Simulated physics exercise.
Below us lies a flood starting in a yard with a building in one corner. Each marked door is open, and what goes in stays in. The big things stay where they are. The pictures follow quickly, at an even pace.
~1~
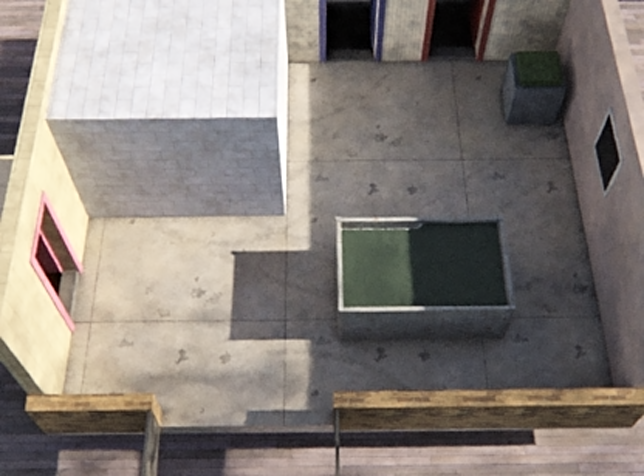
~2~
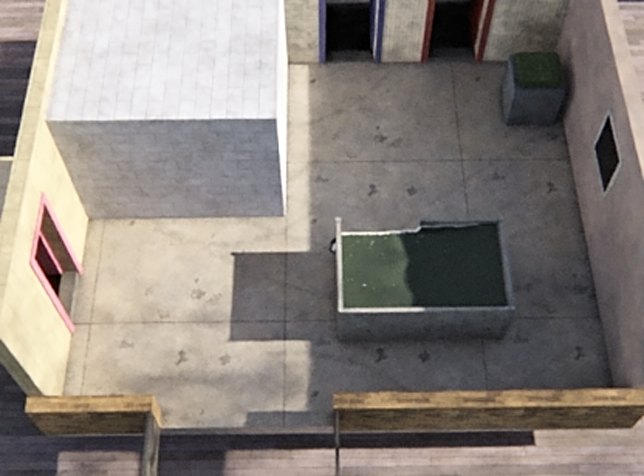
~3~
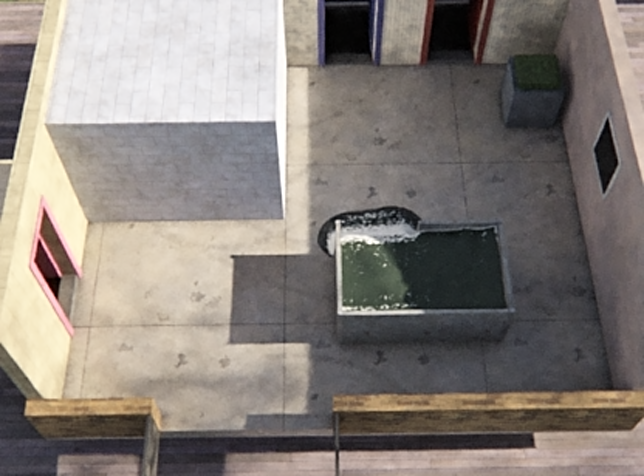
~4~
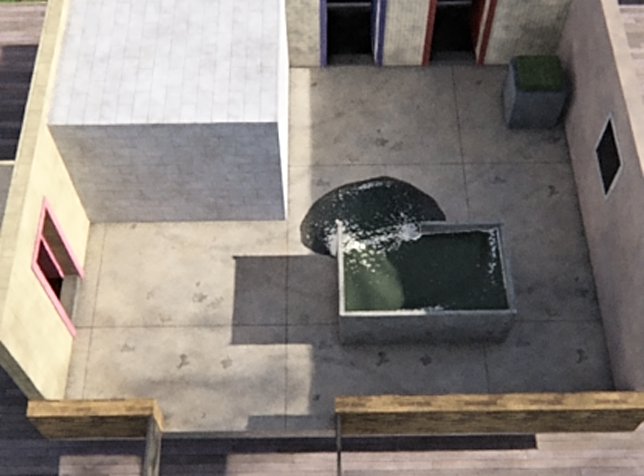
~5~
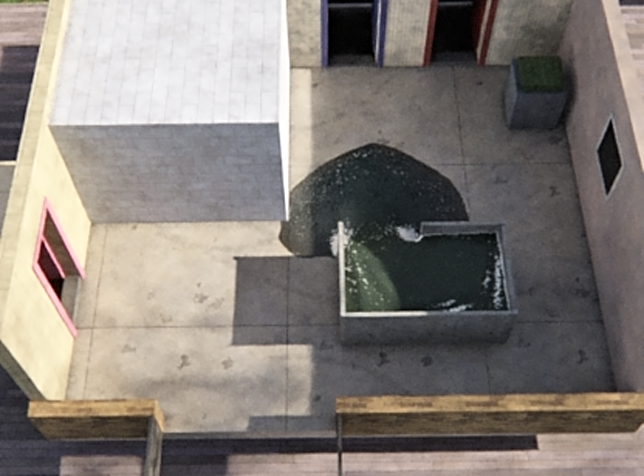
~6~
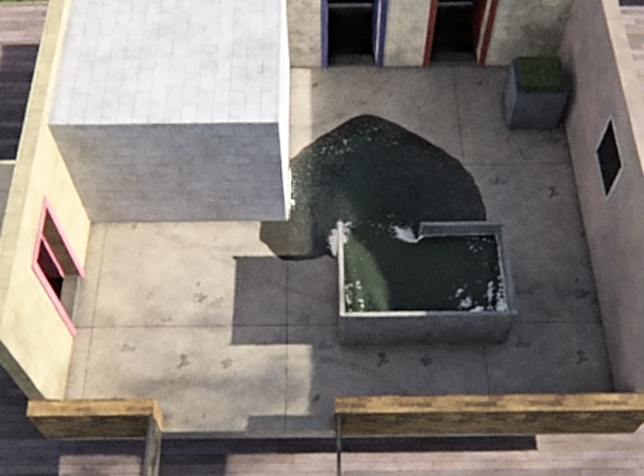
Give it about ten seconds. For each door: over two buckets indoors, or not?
In the end: The red door lets in a lot; the pink door admits no more than that; the blue door lets in a lot.
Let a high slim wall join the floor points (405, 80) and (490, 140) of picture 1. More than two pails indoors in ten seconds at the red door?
In short: Red holds.
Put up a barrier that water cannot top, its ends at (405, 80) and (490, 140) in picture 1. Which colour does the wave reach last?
I say the pink-painted one.
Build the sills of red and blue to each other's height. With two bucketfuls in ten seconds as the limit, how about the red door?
Then: Red door is over.
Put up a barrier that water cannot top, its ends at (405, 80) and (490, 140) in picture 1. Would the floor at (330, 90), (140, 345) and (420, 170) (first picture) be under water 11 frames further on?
As listed: Covered, clear, flooded.
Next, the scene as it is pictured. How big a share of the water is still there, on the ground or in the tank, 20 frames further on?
Close to 84 %.
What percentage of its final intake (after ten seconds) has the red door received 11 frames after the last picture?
Some 15 per cent.
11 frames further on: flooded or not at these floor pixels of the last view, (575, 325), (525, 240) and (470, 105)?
In turn: Clear, free of water, wet.
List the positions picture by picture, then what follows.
In the first picture, the open tank at (423, 265) is whole and still.
In the second picture, water pours out on the open tank's far side and has run to (333, 249).
In the third picture, water pours out on the open tank's far side and has run to (411, 216).
In the fourth picture, the front is at (393, 182), out from the gap on the open tank's far side.
In the fifth picture, the front is at (367, 148), out from the gap on the open tank's far side.
In the sixth picture, the front is at (366, 118), out from the gap on the open tank's far side.
A moment on, water covers 35 % of the floor; the red door wet at the sill, nothing in, the pink door not reached, the blue door over two buckets in.
Next, water covers 35 % of the floor; the red door over two buckets in, the pink door not reached, the blue door far over two buckets in.
Then, water covers 40 % of the floor; the red door over two buckets in, the pink door not reached, the blue door far over two buckets in.
Later, water covers 55 % of the floor; the red door far over two buckets in, the pink door wet at the sill, nothing in, the blue door far over two buckets in.
In the end, water covers 70 % of the floor; the red door far over two buckets in, the pink door wet at the sill, nothing in, the blue door far over two buckets in.
